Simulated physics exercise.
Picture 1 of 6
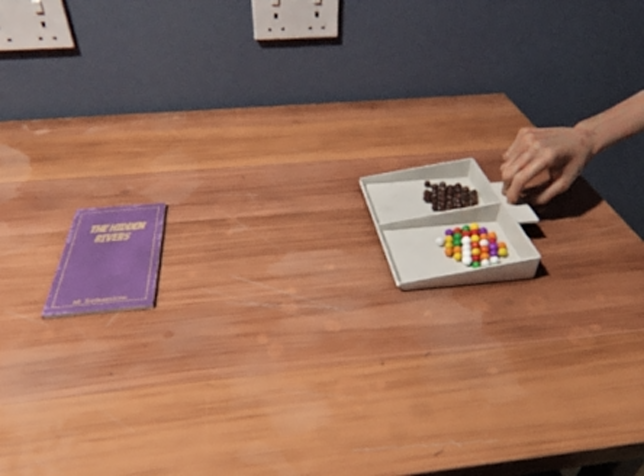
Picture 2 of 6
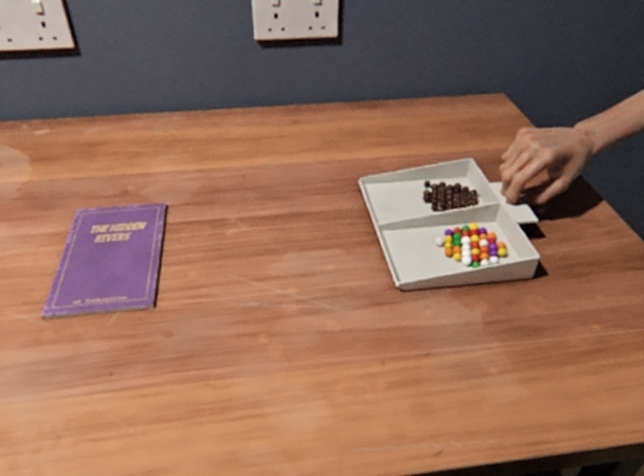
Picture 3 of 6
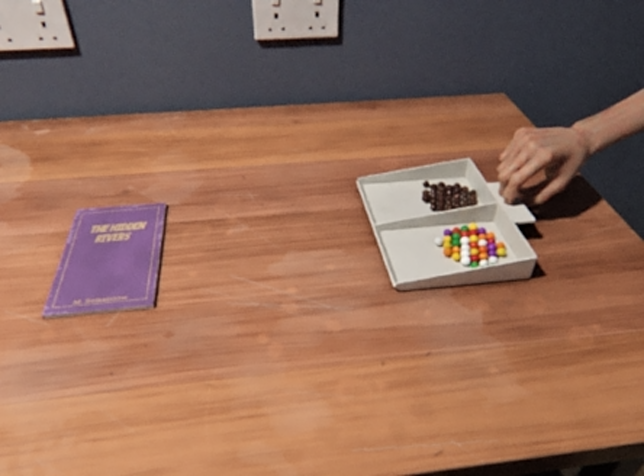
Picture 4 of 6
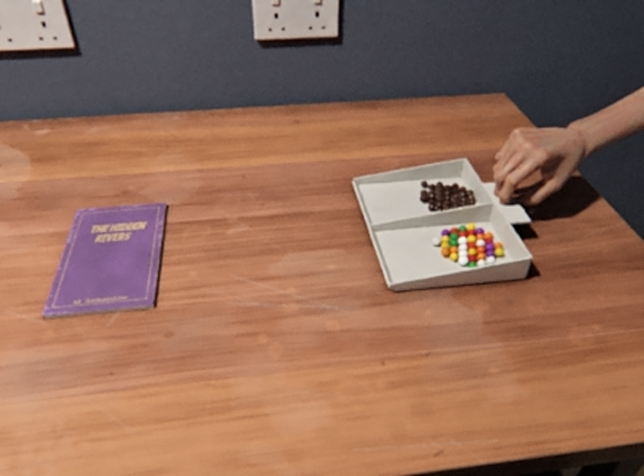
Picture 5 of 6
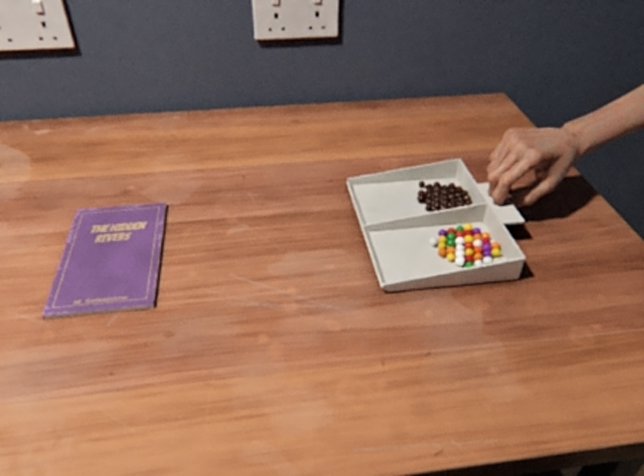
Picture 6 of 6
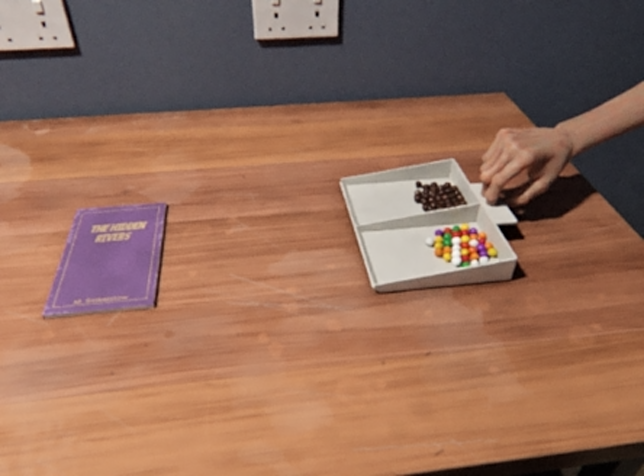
In this clip, a hand at the right holds the tab of a shallow, two-part tray of small dark balls and multicoloured beads, sliding it slightly left across a wooden table while a thin purple book lies still.
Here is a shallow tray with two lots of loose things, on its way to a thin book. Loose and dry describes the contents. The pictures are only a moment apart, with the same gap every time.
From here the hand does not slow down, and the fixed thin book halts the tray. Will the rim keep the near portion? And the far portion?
Note - near portion loses nothing, Far portion loses nothing.
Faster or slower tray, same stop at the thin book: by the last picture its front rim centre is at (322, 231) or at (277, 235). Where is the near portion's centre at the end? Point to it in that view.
First try about (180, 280), second try about (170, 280).
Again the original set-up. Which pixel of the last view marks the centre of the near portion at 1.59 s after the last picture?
Centre at approx. (243, 267).
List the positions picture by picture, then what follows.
In the first picture, front rim (377, 227), at rest; thin book (105, 279); near portion (476, 246), some round plastic beads; far portion (451, 199), some chocolate balls.
In the second picture, front rim (376, 227), hardly any of the way covered; far portion (450, 199).
In the third picture, front rim (374, 227), hardly any of the way covered; near portion (474, 246).
In the fourth picture, front rim (369, 227), hardly any of the way covered; far portion (448, 199).
In the fifth picture, front rim (363, 228), about a tenth of the way covered; near portion (469, 246).
In the sixth picture, front rim (355, 228), about a tenth of the way covered; thin book (105, 279); near portion (465, 246); far portion (439, 199).
Then, 0.64 s later than the last frame, tray still sliding, front rim near (264, 236); near portion all inside; far portion all inside.
Then, 1.38 s later than the last frame, tray stopped at the thin book; near portion all inside; far portion all inside.
Then, 1.59 s later than the last frame, tray stopped at the thin book; near portion all inside, moved towards the front rim; far portion all inside, moved towards the front rim.
When it is over, tray stopped at the thin book; near portion all inside, moved towards the front rim; far portion all inside, moved towards the front rim.
